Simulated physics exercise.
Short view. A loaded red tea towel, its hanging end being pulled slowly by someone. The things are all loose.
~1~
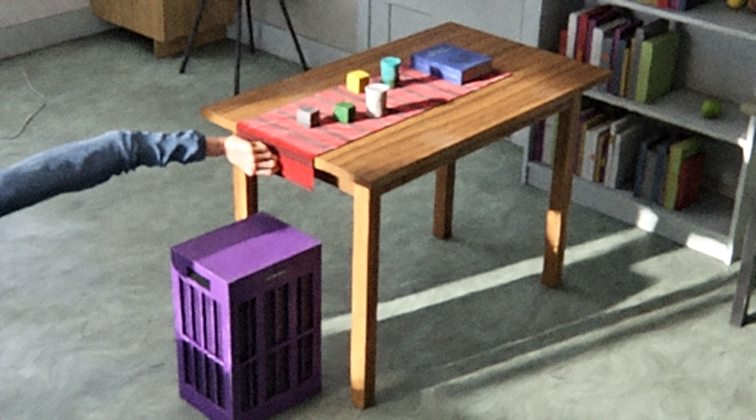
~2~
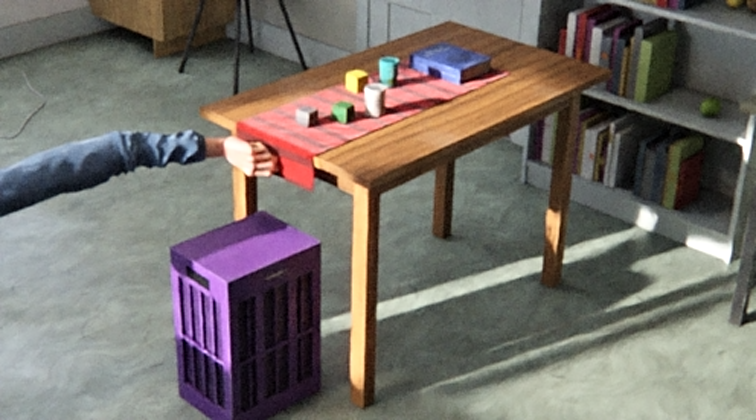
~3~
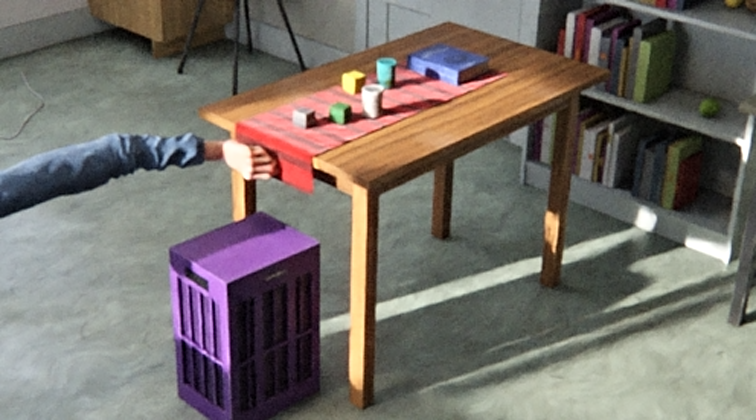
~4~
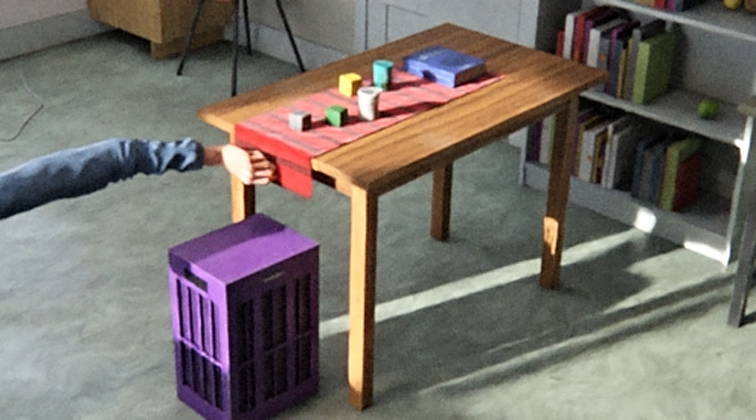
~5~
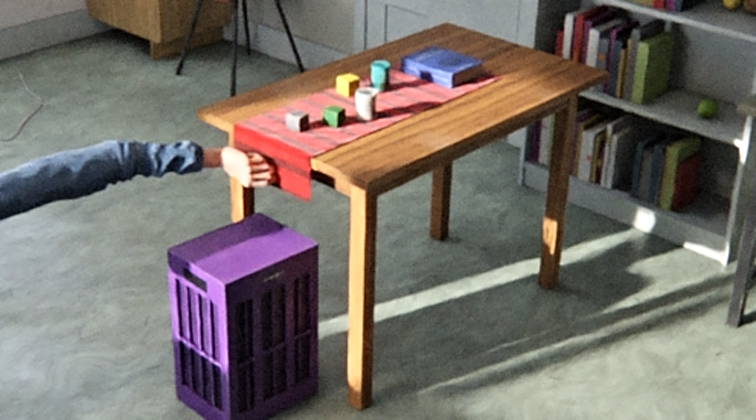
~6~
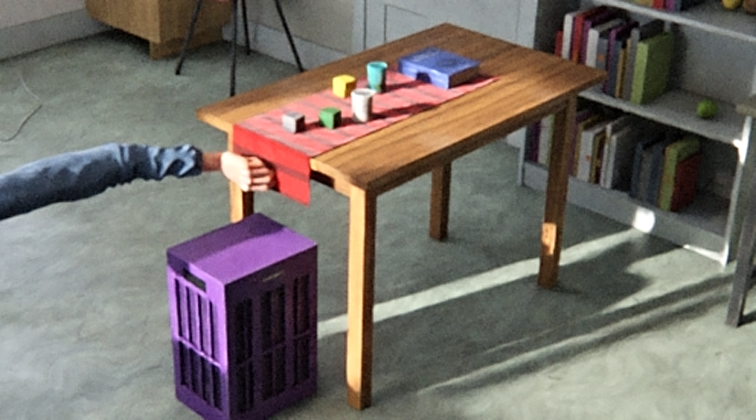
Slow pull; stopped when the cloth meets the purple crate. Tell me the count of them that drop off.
The count is one.
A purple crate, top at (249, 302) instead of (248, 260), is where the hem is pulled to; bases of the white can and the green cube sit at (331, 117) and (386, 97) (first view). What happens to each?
Outcome: White can is gone; green cube keeps its perch.
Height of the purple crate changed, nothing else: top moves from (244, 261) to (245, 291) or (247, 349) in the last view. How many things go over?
Numbers: 2; 4.
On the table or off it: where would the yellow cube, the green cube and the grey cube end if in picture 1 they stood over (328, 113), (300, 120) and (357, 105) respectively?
Result - yellow cube still up, green cube down, grey cube still up.
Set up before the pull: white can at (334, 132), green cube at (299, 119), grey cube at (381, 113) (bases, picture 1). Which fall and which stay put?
The white can ends up off; the green cube ends up off; the grey cube stays put.
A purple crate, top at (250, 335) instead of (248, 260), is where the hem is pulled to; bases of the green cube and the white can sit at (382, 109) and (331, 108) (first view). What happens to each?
The green cube does not stay aboard, and the white can does not stay aboard.
Early on, hem near (270, 219); all still up.
Midway, hem on the crate; grey cube gone.
Finally, hem on the crate; grey cube gone. The table loses one.
